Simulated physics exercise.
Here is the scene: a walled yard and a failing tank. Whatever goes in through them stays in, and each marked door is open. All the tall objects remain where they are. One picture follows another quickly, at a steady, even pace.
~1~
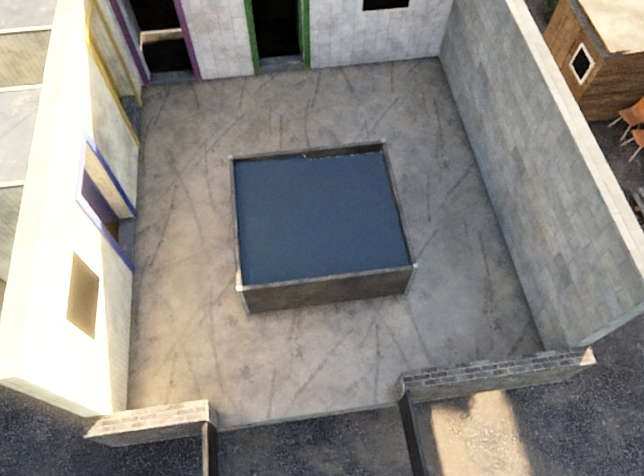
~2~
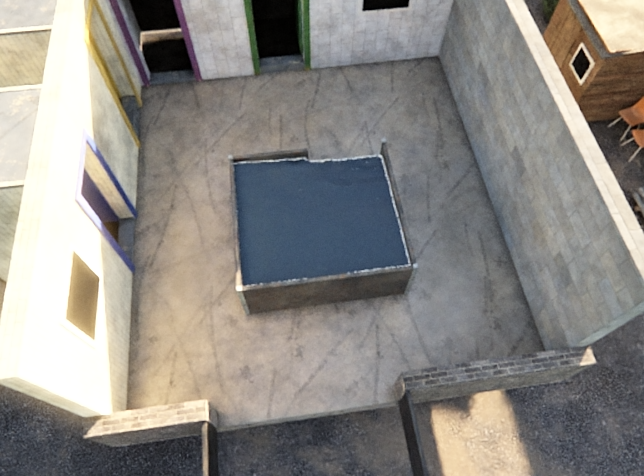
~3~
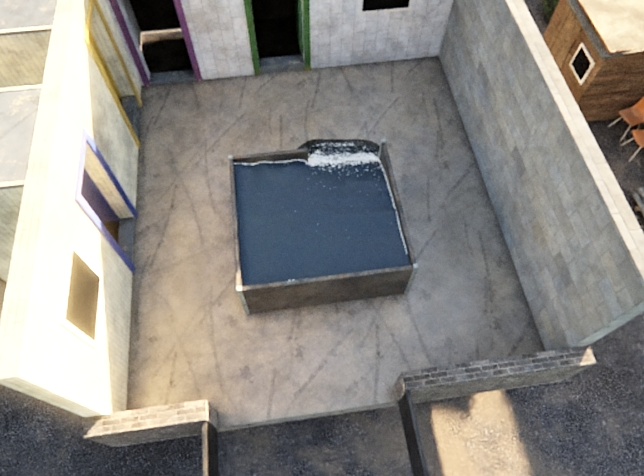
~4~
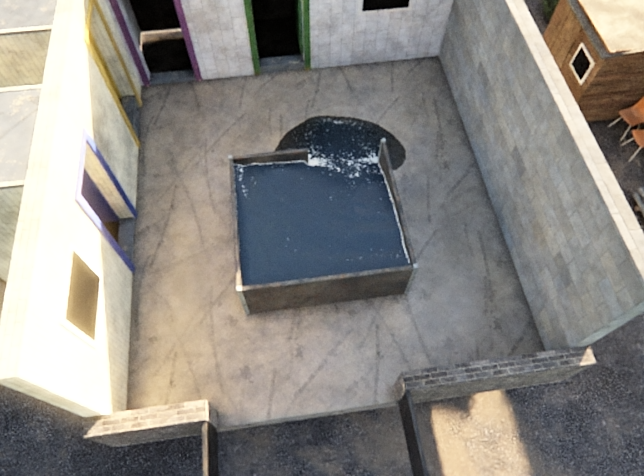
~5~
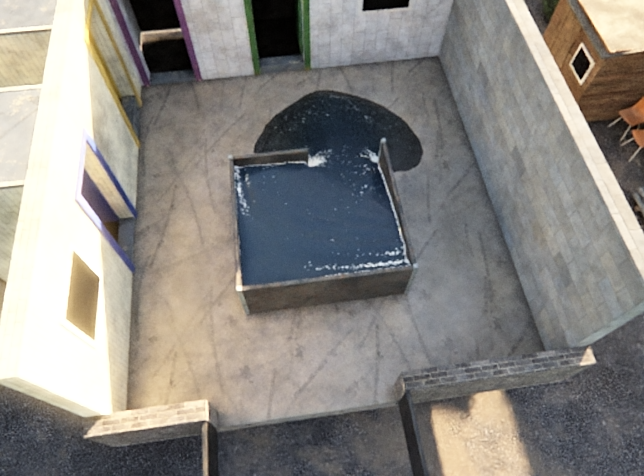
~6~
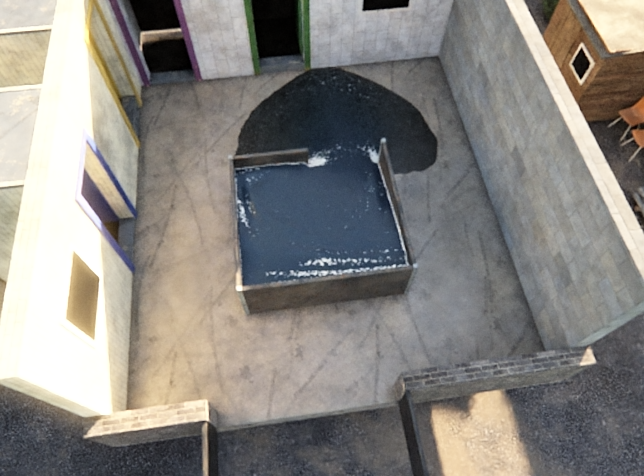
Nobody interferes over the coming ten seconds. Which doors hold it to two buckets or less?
Purple door: Past the limit; blue door: Inside the limit; green door: Past the limit; yellow door: Inside the limit.
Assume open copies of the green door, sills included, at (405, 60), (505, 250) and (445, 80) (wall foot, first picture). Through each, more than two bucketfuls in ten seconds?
First crosses the line, second stays short of it, third crosses the line.
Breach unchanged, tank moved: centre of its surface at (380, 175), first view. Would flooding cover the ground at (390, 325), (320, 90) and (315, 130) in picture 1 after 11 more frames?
Going through them in turn: Still bare, waterlogged and still bare.
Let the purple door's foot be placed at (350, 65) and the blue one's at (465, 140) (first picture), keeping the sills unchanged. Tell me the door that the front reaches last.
The answer is the yellow-painted one.
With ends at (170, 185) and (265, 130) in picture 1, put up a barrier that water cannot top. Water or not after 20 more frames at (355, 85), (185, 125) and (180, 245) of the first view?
Results in sequence: Swamped / swamped / bone-dry.
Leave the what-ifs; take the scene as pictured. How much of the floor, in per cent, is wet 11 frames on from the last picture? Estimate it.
Roughly 35 %.
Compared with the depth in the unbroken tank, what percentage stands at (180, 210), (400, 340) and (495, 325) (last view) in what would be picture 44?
In the order asked, some 8, 6 and 12 in a hundred.
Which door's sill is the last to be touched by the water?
The blue one.
A moment on, water covers 30 % of the floor; the purple door not reached, the blue door not reached, the green door over two buckets in, the yellow door not reached.
Next, water covers 35 % of the floor; the purple door wet at the sill, nothing in, the blue door not reached, the green door far over two buckets in, the yellow door not reached.
Then, water covers 50 % of the floor; the purple door under two buckets in, the blue door wet at the sill, nothing in, the green door far over two buckets in, the yellow door wet at the sill, nothing in.
Later, water covers 95 % of the floor; the purple door far over two buckets in, the blue door wet at the sill, nothing in, the green door far over two buckets in, the yellow door wet at the sill, nothing in.
In the end, water covers 100 % of the floor; the purple door far over two buckets in, the blue door wet at the sill, nothing in, the green door far over two buckets in, the yellow door wet at the sill, nothing in.
